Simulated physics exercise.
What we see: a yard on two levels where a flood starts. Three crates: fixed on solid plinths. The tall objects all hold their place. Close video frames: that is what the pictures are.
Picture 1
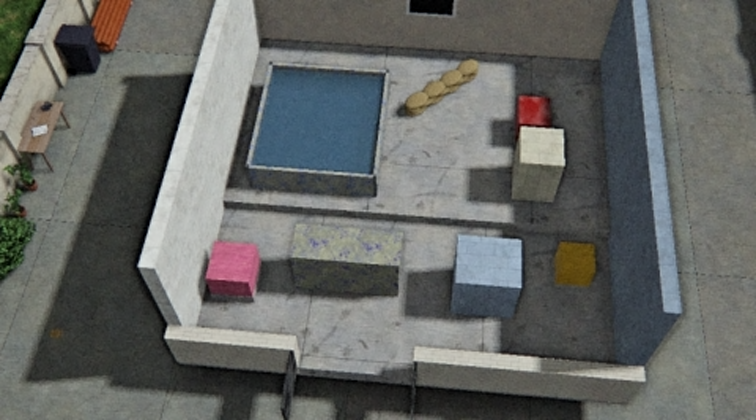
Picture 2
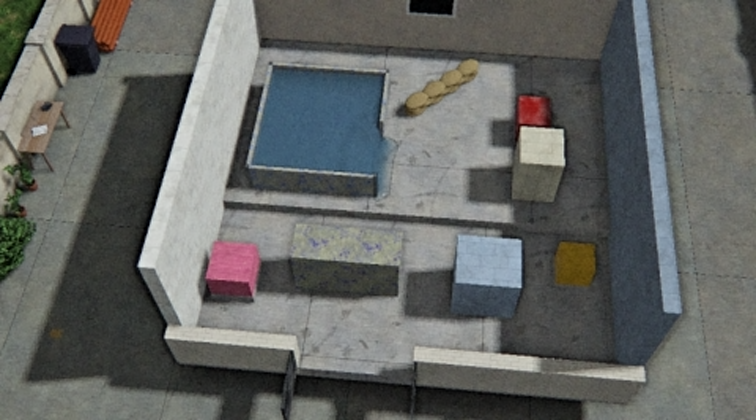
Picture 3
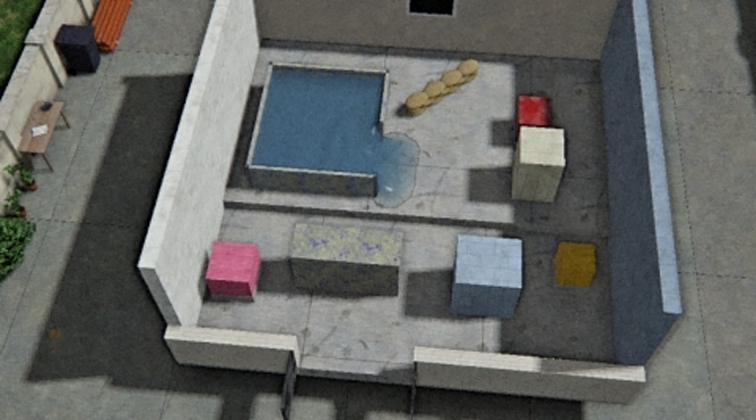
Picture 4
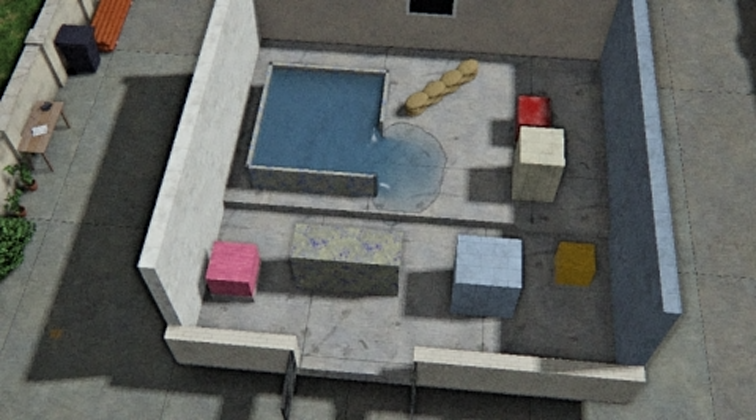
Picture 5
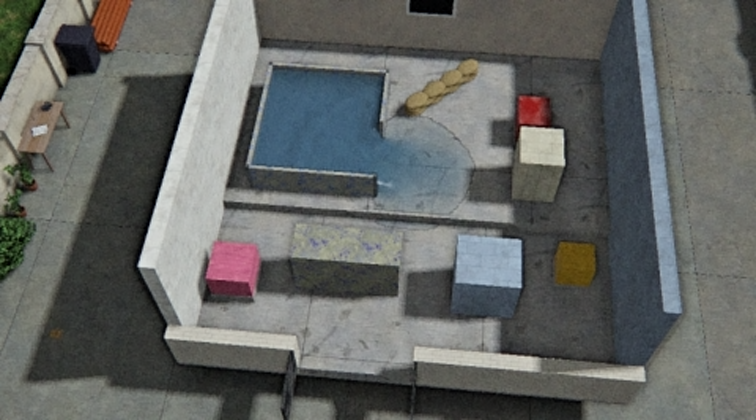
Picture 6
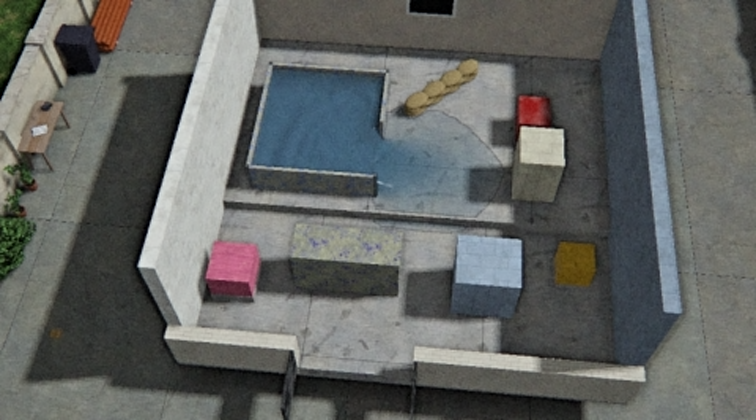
At first, a walled yard on two levels holds a full, still water tank on the upper left, with blocks standing around it. Water then pours from a gap in the tank's right side and fans out rightward across the upper paving, nearing the tall cream block, while the objects stay still.
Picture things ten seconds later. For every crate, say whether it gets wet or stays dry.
Pink crate: Dry; red crate: Wet; yellow crate: Wet.
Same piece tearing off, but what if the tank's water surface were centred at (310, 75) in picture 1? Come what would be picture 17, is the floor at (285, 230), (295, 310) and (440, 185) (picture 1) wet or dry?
First unwetted; next unwetted; last drenched.
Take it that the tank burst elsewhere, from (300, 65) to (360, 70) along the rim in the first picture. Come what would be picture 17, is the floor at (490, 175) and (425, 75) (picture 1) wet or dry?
Untouched, then submerged.
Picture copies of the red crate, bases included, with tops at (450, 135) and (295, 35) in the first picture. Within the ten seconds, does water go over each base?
Going in order, the first does get wet and the second stays untouched.
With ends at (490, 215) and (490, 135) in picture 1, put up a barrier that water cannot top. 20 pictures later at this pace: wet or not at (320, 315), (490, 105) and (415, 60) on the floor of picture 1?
As listed: Clear, covered, clear.
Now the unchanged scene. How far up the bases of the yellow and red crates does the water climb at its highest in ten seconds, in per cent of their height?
In turn 310 and 200 per cent.
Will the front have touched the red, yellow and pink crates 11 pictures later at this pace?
At red: Gets wet; at yellow: Gets wet; at pink: Stays dry.
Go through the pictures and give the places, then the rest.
The water tank at (321, 120) is whole and still, in the first picture.
Water pours out at (377, 163) and has run to (387, 140), in the second picture.
Water pours out at (377, 163) and has run to (411, 142), in the third picture.
The front is at (441, 157), out from the gap at (377, 163), in the fourth picture.
Water pours out at (377, 163) and has run to (470, 164), in the fifth picture.
The front is at (498, 169), out from the gap at (377, 163), in the sixth picture.
A moment on, water covers 25 % of the floor; the pink crate not reached, the red crate water round its plinth, the yellow crate not reached.
Next, water covers 35 % of the floor; the pink crate not reached, the red crate water round its plinth, the yellow crate water round its plinth.
Then, water covers 50 % of the floor; the pink crate not reached, the red crate water round its plinth, the yellow crate water round its plinth.
Later, water covers 70 % of the floor; the pink crate not reached, the red crate water round its plinth, the yellow crate water round its plinth.
In the end, water covers 90 % of the floor; the pink crate stayed above the water, the red crate was topped, the yellow crate was topped.
